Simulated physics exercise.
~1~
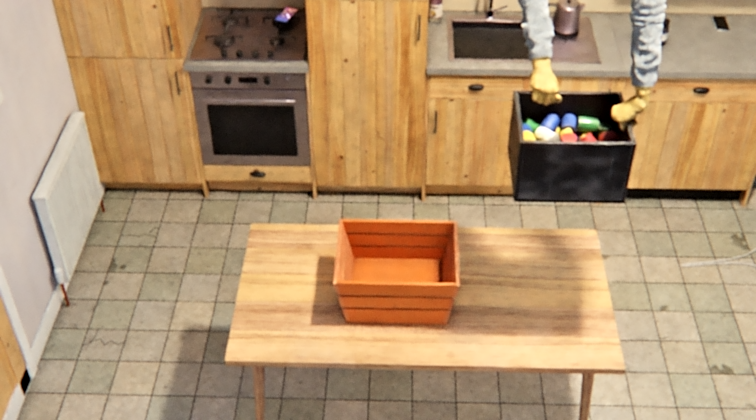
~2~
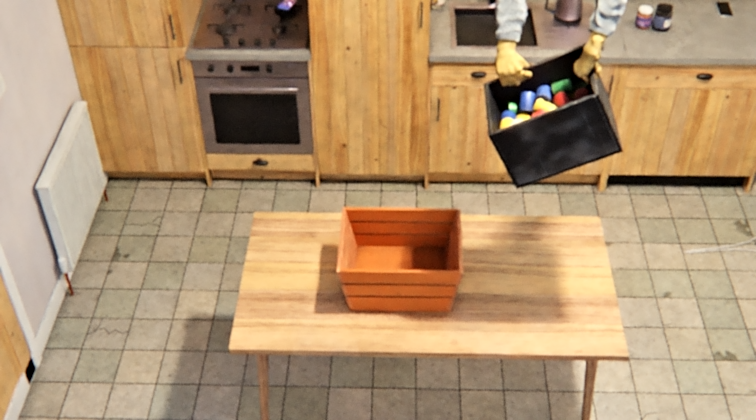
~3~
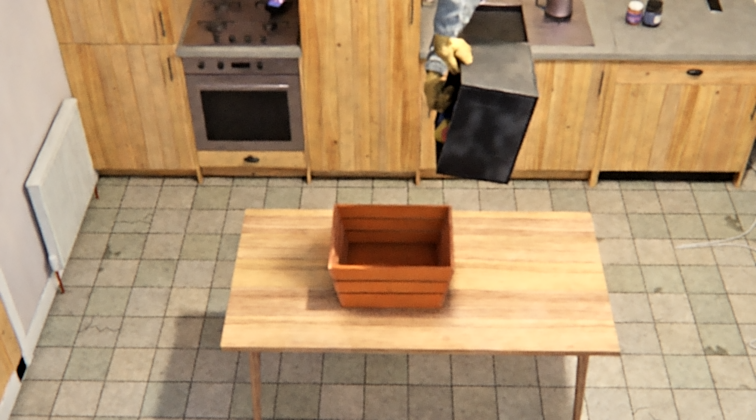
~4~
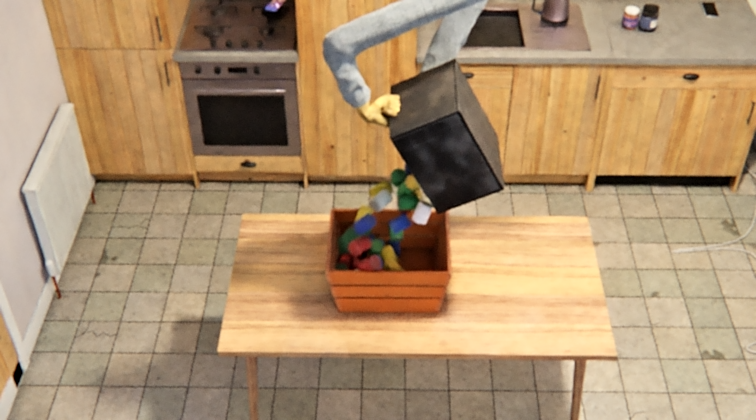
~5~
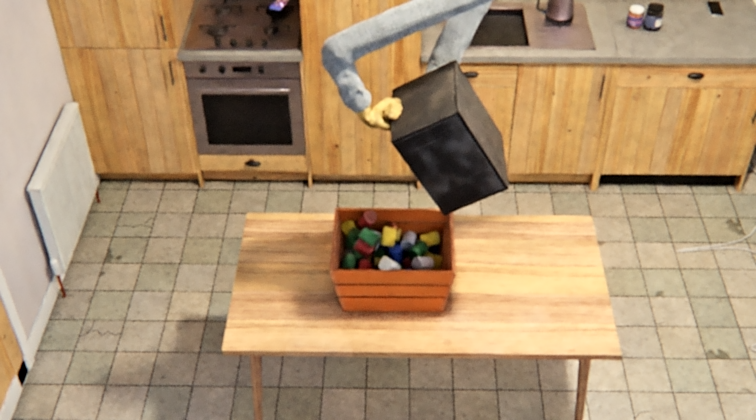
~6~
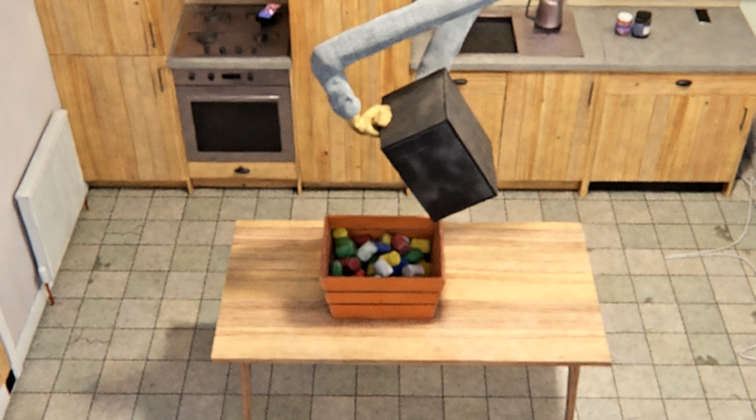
We see gloved hands lift a black box of colourful small items from beside a kitchen counter, move it left and tip it over an orange crate on a wooden table. The items tumble into the crate, where they rest as the box stays tilted above.
